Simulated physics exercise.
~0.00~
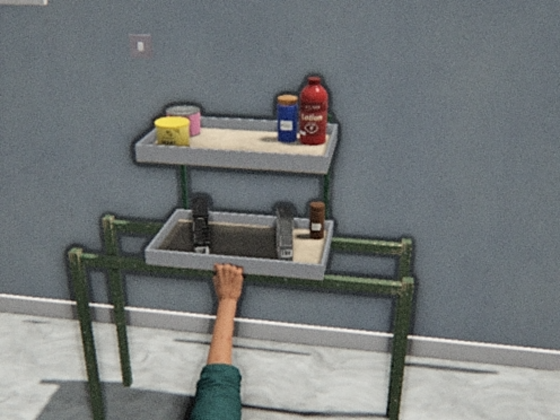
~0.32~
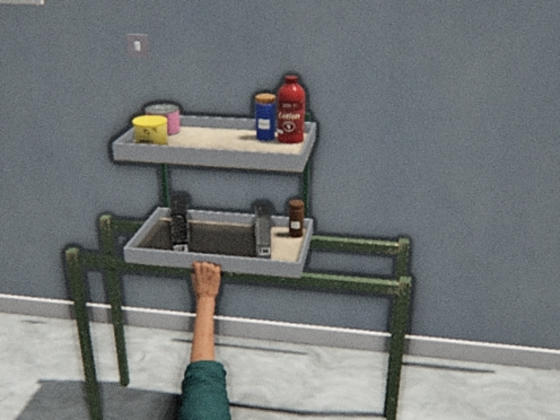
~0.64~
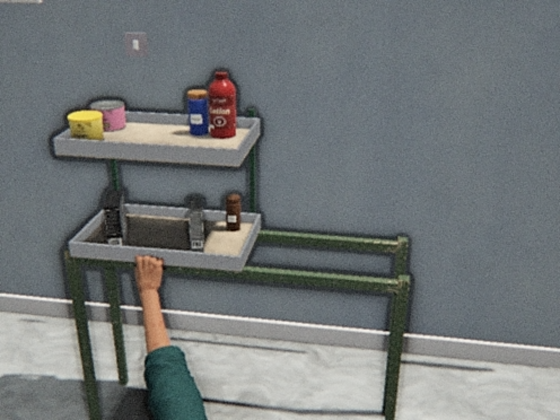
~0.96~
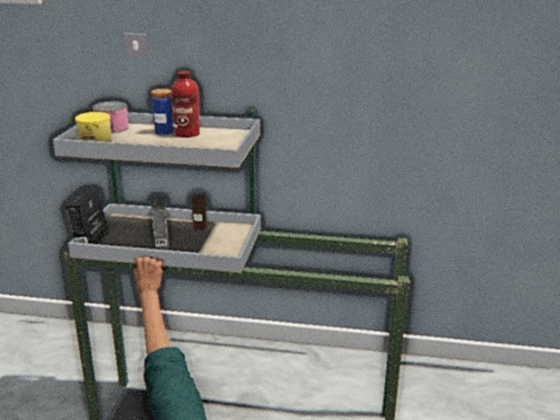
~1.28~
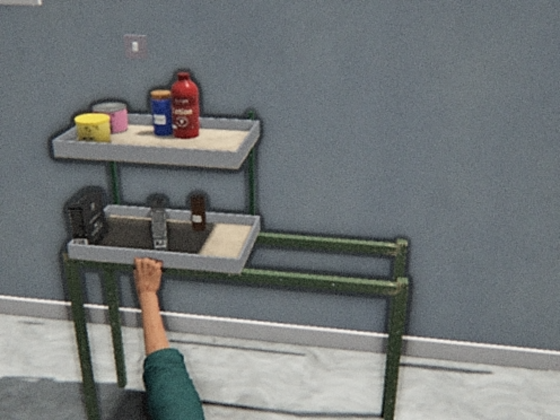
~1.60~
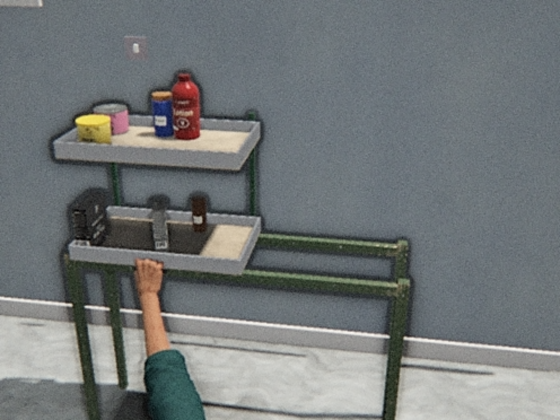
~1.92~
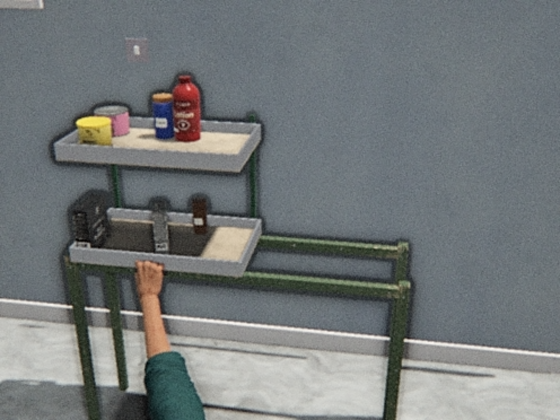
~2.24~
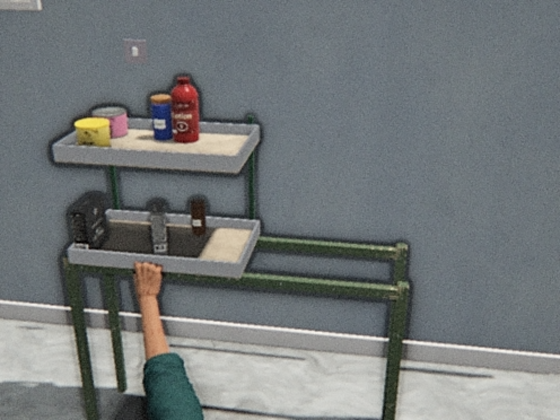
Hand sliding a two-tier shelf left until it stops abruptly, its bottles and packets shifting left on the trays but staying upright.
